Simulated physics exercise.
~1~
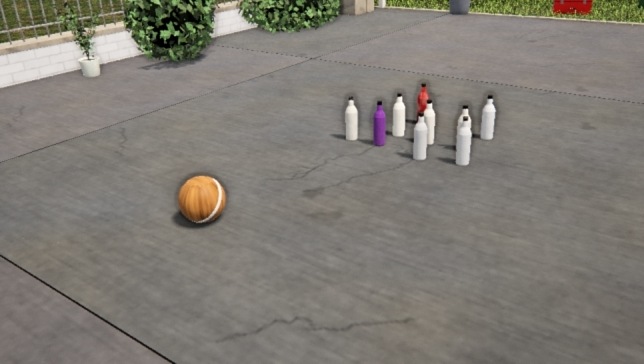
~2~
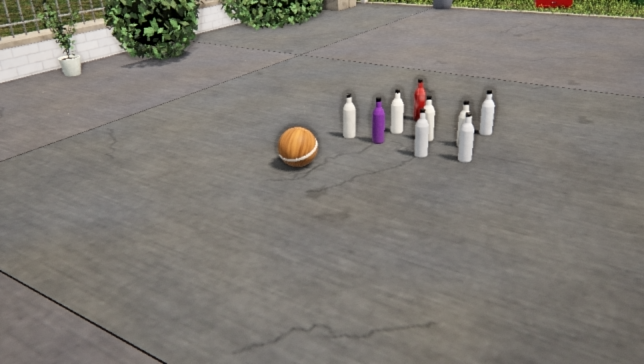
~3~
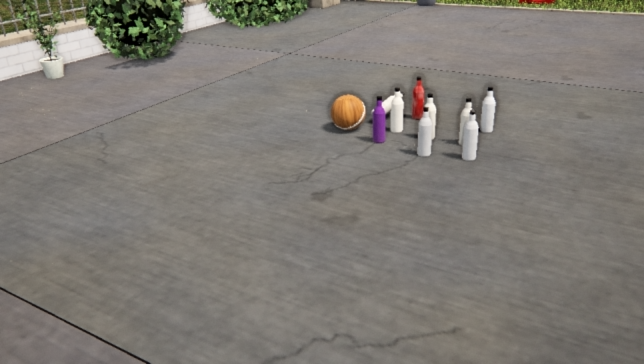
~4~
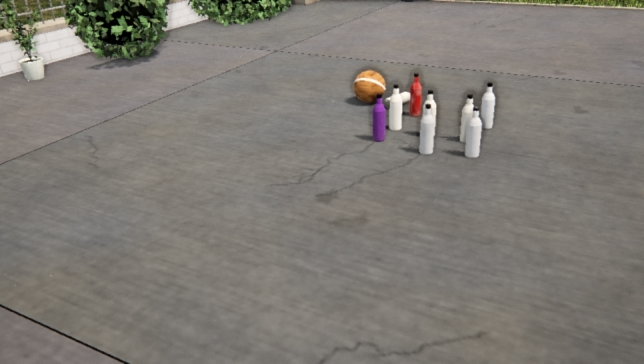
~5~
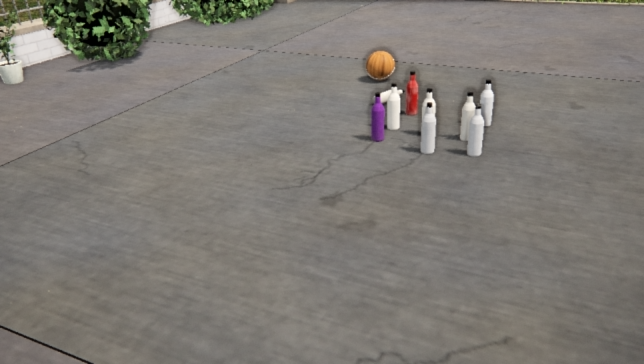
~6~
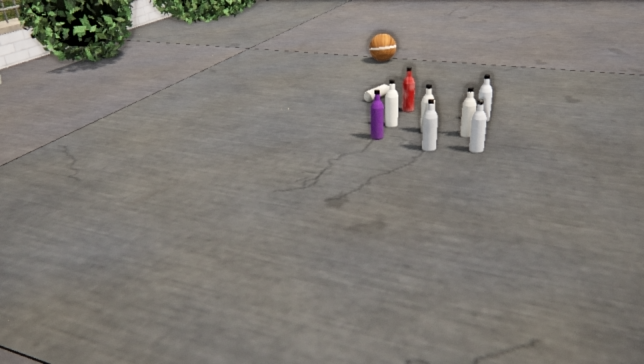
On a paved yard bordered by shrubs, a wooden ball rolls toward a cluster of capped bottles and knocks over a white one at the left edge, then continues away behind them, leaving the purple, red and other white bottles standing.
